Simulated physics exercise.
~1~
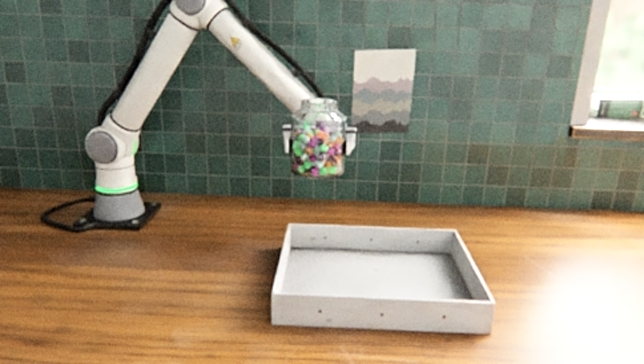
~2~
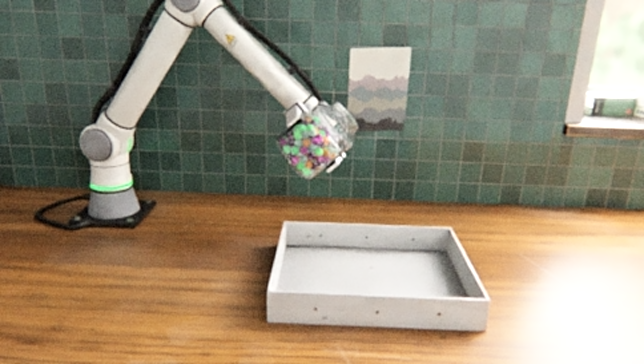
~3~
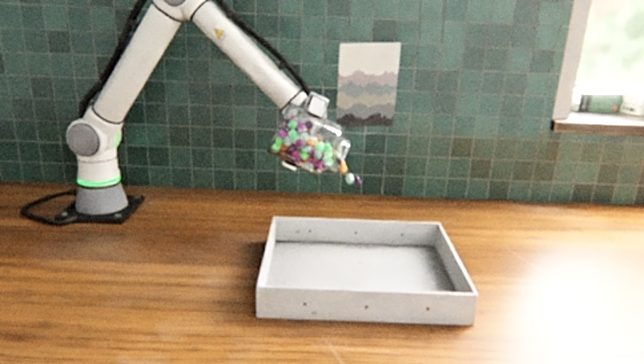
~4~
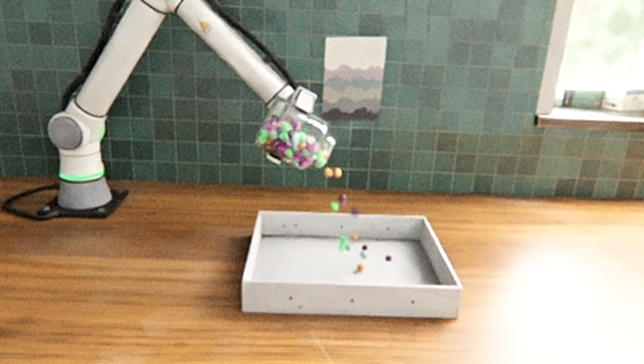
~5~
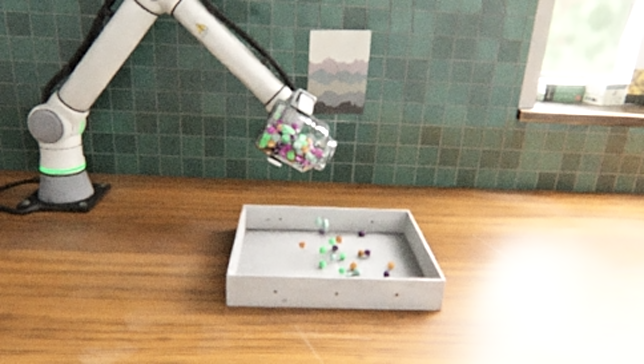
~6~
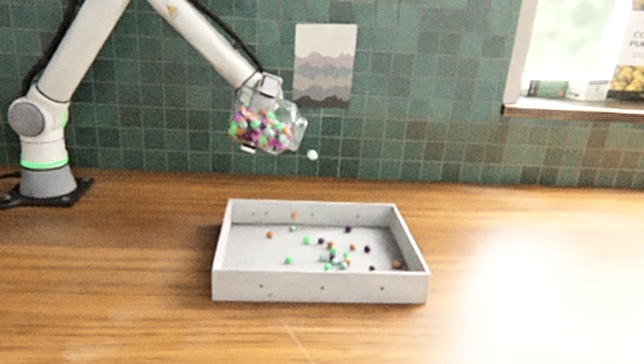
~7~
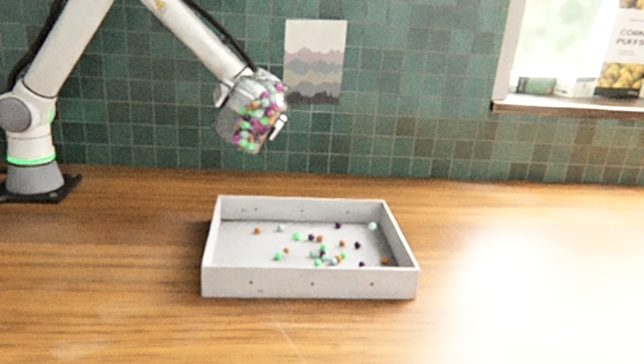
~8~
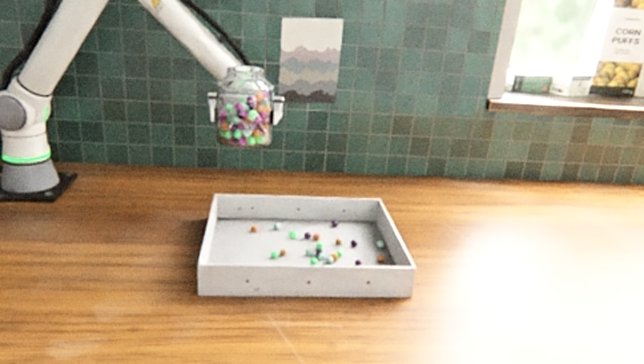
A white robot arm holds a clear jar of colourful round sweets above a shallow pale grey tray on a wooden counter, seen from the front and slightly above. Green tiles, a small wavy-patterned print and a bright window at the right fill the background. The arm tips the jar over to the right, and a few sweets tumble from its mouth, scattering across the tray. The jar stays tilted as another sweet drops, while the view slides gently right. The arm then turns it upright, still mostly full, leaving a small scattering in the tray.
